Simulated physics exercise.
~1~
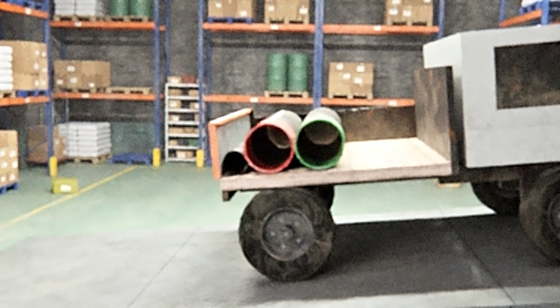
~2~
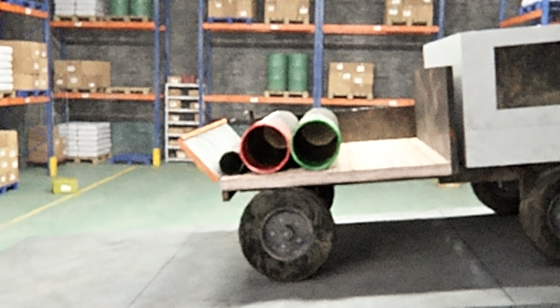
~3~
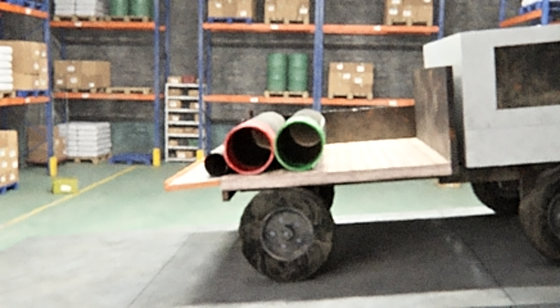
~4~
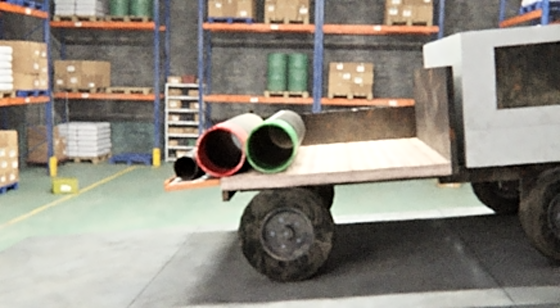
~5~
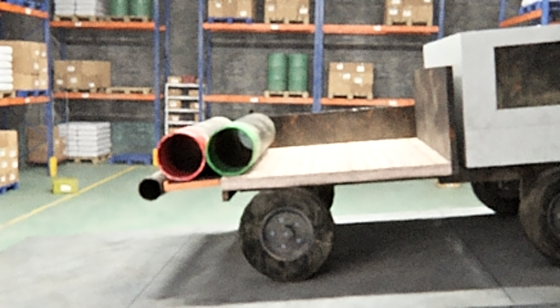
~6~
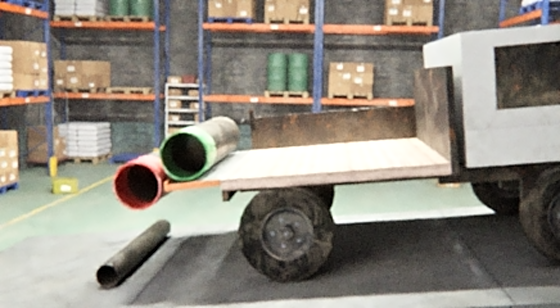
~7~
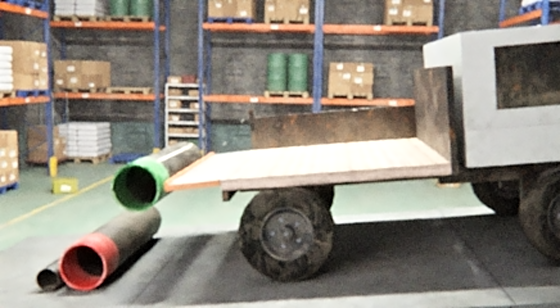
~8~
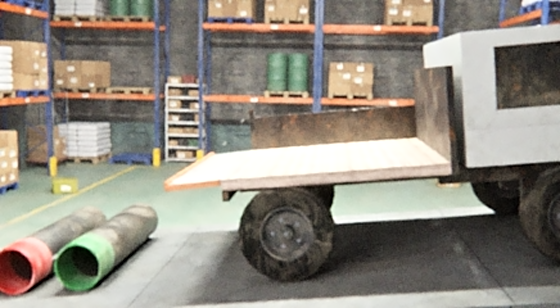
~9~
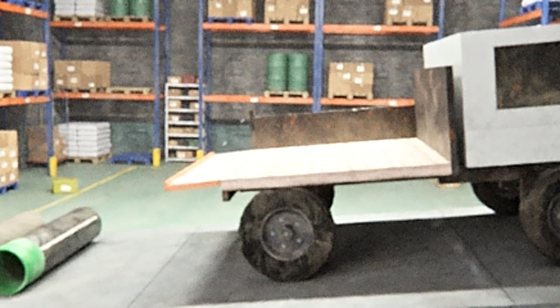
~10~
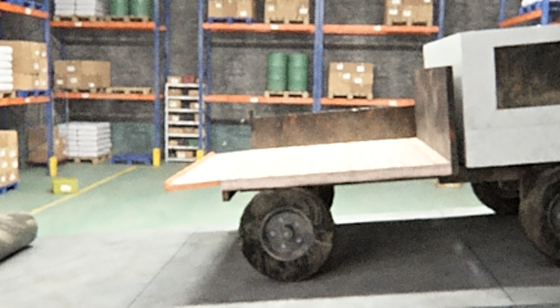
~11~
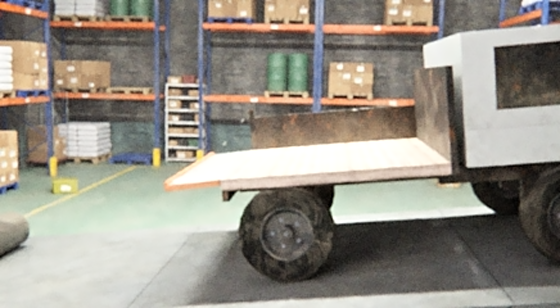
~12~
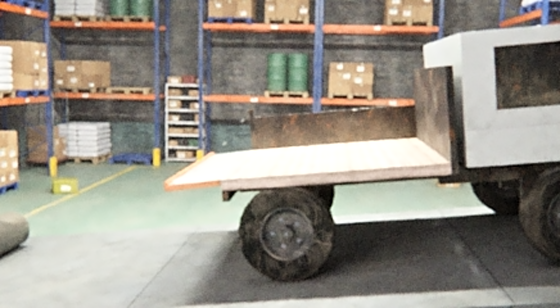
At first, three hollow pipes, a small dark one, a red-ended one and a green-ended one, lie side by side against the raised tailgate of a truck in a warehouse. The tailgate swings down to the left until it sticks out almost level with the bed, and the pipes roll left onto it. The small dark pipe drops off the edge first, the red one follows, and the green one falls last. On the ground they keep rolling left, passing mostly out of view. At the end, the truck bed is empty and part of a pipe rests at the left edge.
